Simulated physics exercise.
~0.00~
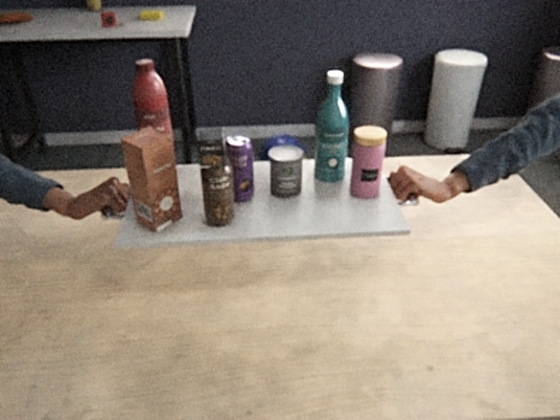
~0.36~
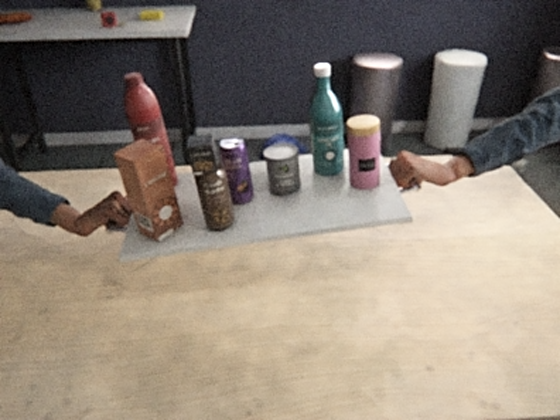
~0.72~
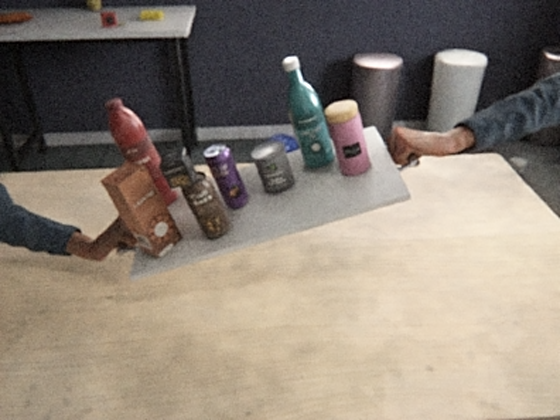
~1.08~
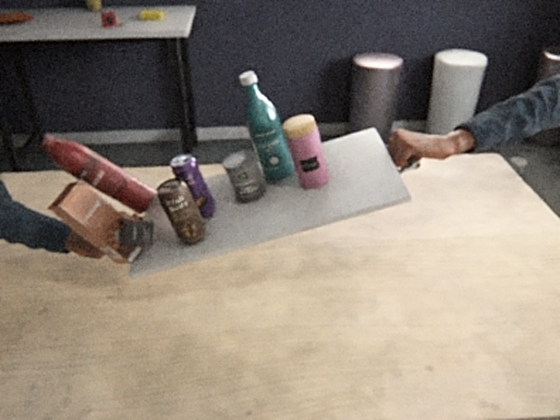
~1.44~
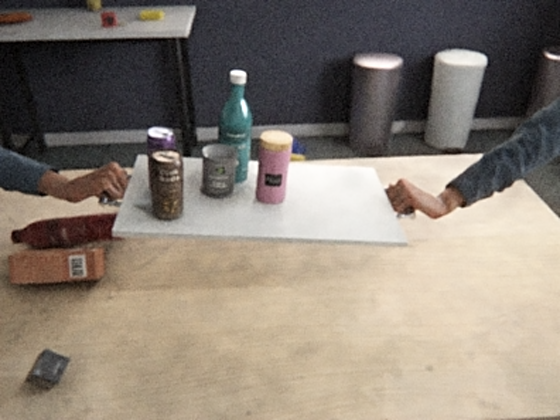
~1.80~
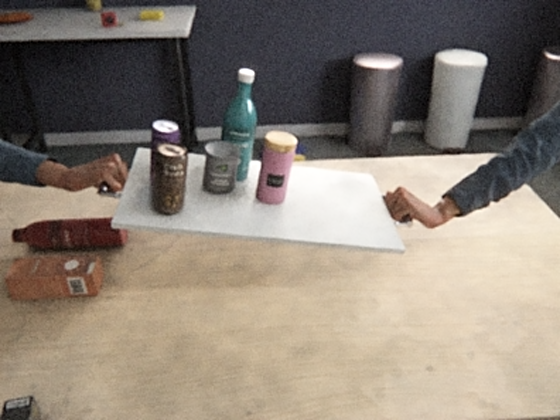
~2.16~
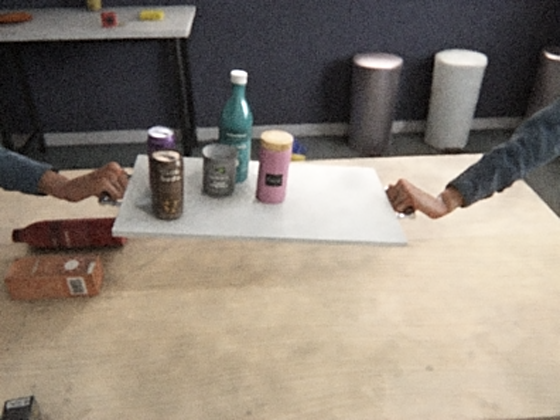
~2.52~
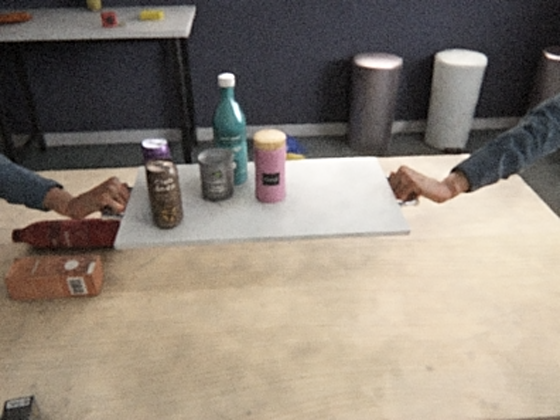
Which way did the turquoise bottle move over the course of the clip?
The turquoise bottle moved to the left along the tray and was still standing at the end.
A red bottle, an orange carton and a small black carton toppled off the left side of a flat tray as two hands tipped it left, then slightly right and back to level, leaving the other five items standing on it, shifted left.
